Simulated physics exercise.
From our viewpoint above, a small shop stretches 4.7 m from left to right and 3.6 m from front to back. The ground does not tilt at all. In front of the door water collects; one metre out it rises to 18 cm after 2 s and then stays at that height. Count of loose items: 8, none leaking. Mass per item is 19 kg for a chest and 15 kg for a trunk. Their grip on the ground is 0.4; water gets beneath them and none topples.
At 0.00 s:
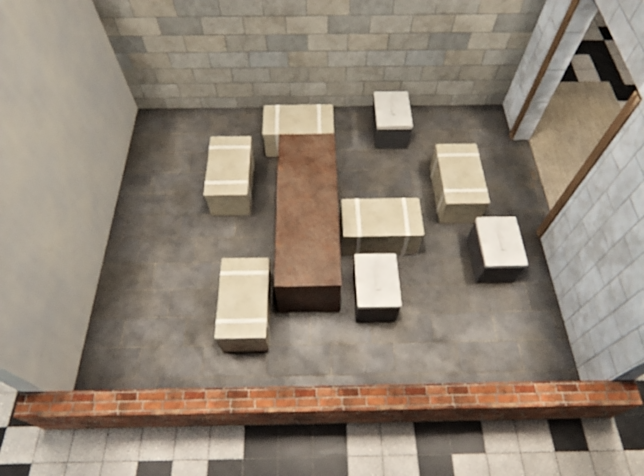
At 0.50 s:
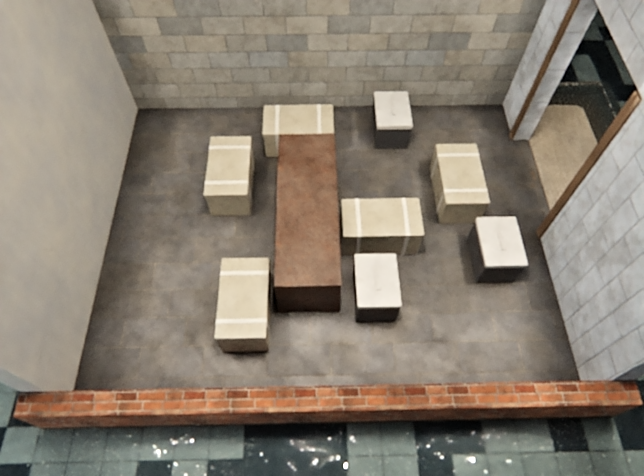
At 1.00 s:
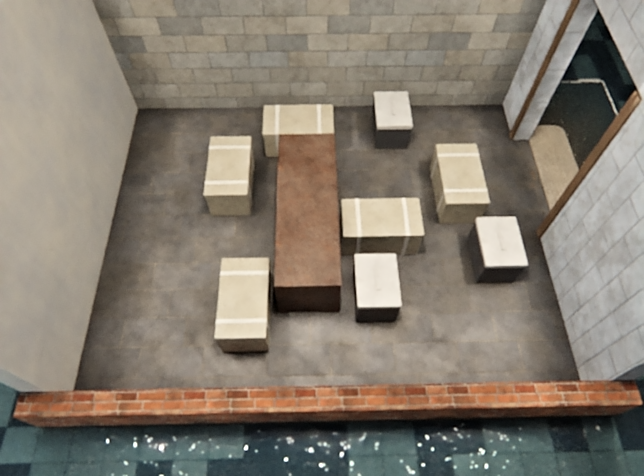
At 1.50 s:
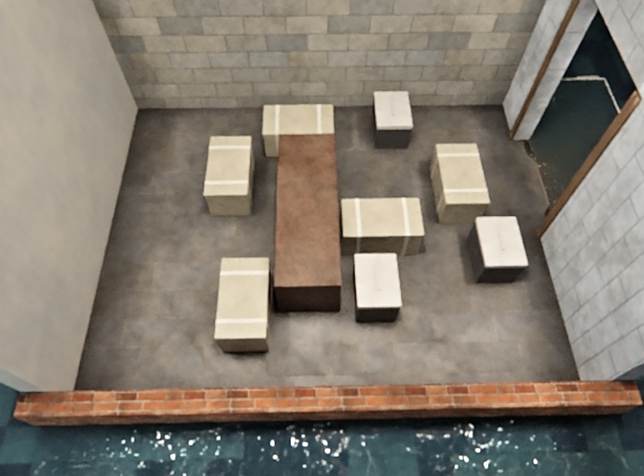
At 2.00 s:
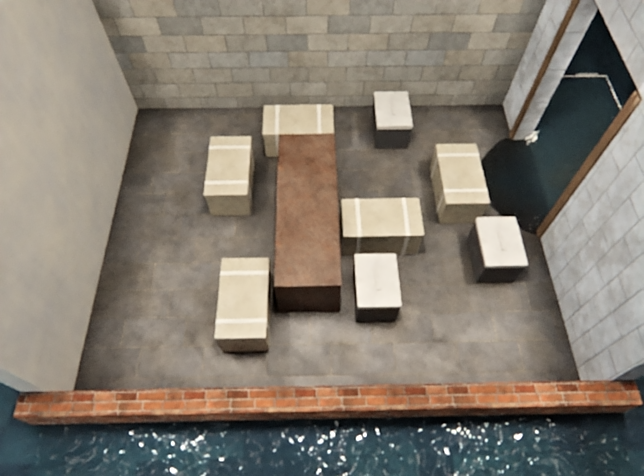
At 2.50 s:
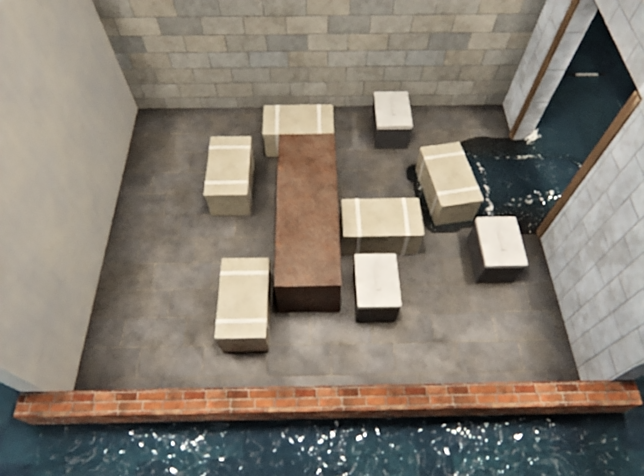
Dark water rises outside, then spreads through the doorway and nudges one pale box left.
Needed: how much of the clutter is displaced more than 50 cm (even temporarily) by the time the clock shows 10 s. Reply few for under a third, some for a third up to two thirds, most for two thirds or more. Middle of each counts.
Most.
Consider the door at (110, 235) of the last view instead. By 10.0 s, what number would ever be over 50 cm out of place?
You'd get 3 in that case.
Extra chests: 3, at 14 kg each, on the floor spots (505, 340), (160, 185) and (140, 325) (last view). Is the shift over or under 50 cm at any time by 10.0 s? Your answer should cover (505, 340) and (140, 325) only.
Taking them in order, the first is within that distance and the second is within that distance.
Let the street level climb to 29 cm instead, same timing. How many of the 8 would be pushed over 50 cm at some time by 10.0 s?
In that case the number is 7.
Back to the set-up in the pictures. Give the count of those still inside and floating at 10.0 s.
Just then, the number is 5.
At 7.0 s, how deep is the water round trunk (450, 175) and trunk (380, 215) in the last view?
Around 11 cm and 6 cm.
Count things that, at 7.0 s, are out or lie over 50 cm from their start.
Tally: 4.
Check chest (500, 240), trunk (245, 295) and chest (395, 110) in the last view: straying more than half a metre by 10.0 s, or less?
Result, in order: Stayed within / stayed within / exceeded.
After 3.5 s 1 of 8 are over 50 cm from their spots; 0 afloat.
After 4.5 s 2 of 8 are over 50 cm from their spots; 3 afloat.
After 7.0 s 4 of 8 are over 50 cm from their spots; 2 afloat.
After 10.0 s 6 of 8 are over 50 cm from their spots, and 6 have been at some point; 5 afloat.
